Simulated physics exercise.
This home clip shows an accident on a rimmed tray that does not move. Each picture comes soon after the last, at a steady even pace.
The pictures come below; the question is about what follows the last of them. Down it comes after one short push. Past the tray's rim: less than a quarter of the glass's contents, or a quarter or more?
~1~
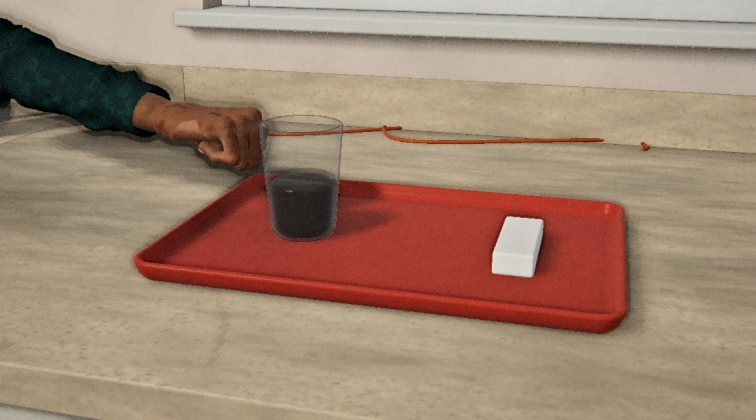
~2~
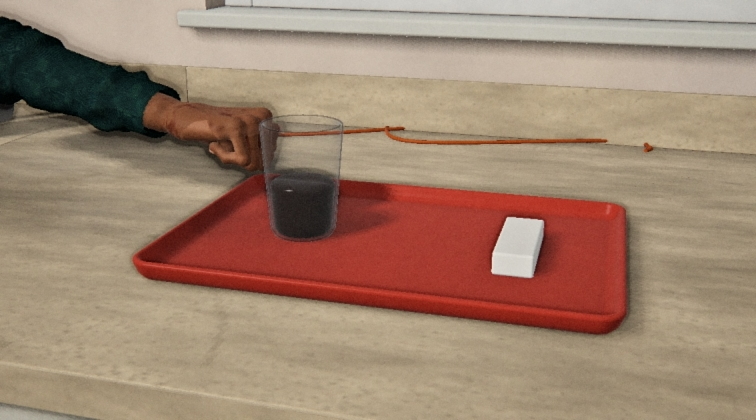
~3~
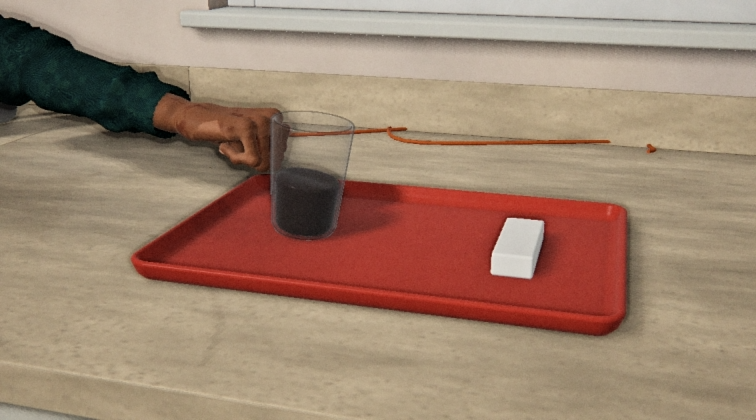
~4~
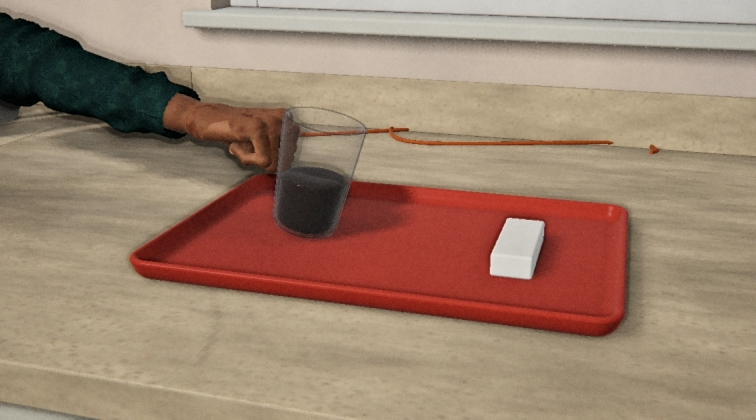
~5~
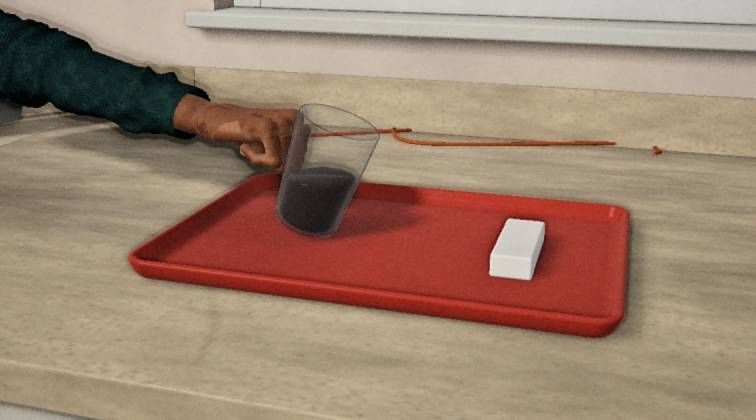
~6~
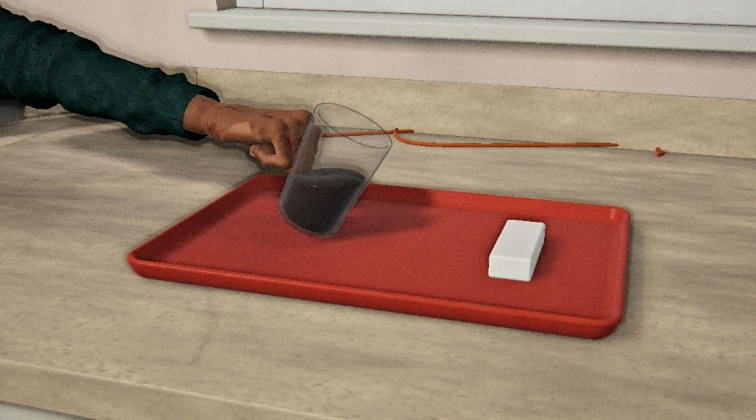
Basically, the tray catches more than three quarters of it.
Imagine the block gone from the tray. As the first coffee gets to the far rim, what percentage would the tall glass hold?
About 45 %.
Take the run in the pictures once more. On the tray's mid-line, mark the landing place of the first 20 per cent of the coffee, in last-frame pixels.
Impact centre, mid-line: Approx. (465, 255).
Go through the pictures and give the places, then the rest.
In the first frame, tilt 0°; right rim (339, 128); surface from (274, 178) to (335, 182); the tray's far rim is at (622, 253); a block is fixed to the tray further along.
In the second frame, tilt 0°; right rim (339, 128); surface from (275, 178) to (335, 183).
In the third frame, tilt 6°; right rim (351, 131); surface from (280, 170) to (340, 185).
In the fourth frame, tilt 13°; right rim (363, 134); surface from (286, 171) to (346, 180).
In the fifth frame, tilt 20°; right rim (376, 140); surface from (291, 174) to (356, 177).
In the sixth frame, tilt 27°; right rim (388, 148); surface from (296, 174) to (365, 177).
A moment on, the tall glass is falling and 100 per cent is in the glass, 0 on the tray and 0 above or beyond its rim.
Next, the tall glass lies on its side and 88 per cent is in the glass, 9 on the tray and 3 above or beyond its rim.
Then the tall glass lies on its side and 42 per cent is in the glass, 39 on the tray and 19 above or beyond its rim.
Later the tall glass lies on its side and 21 per cent is in the glass, 69 on the tray and 10 above or beyond its rim.
At rest 92 per cent is held by tray and glass, 8 is off the tray.
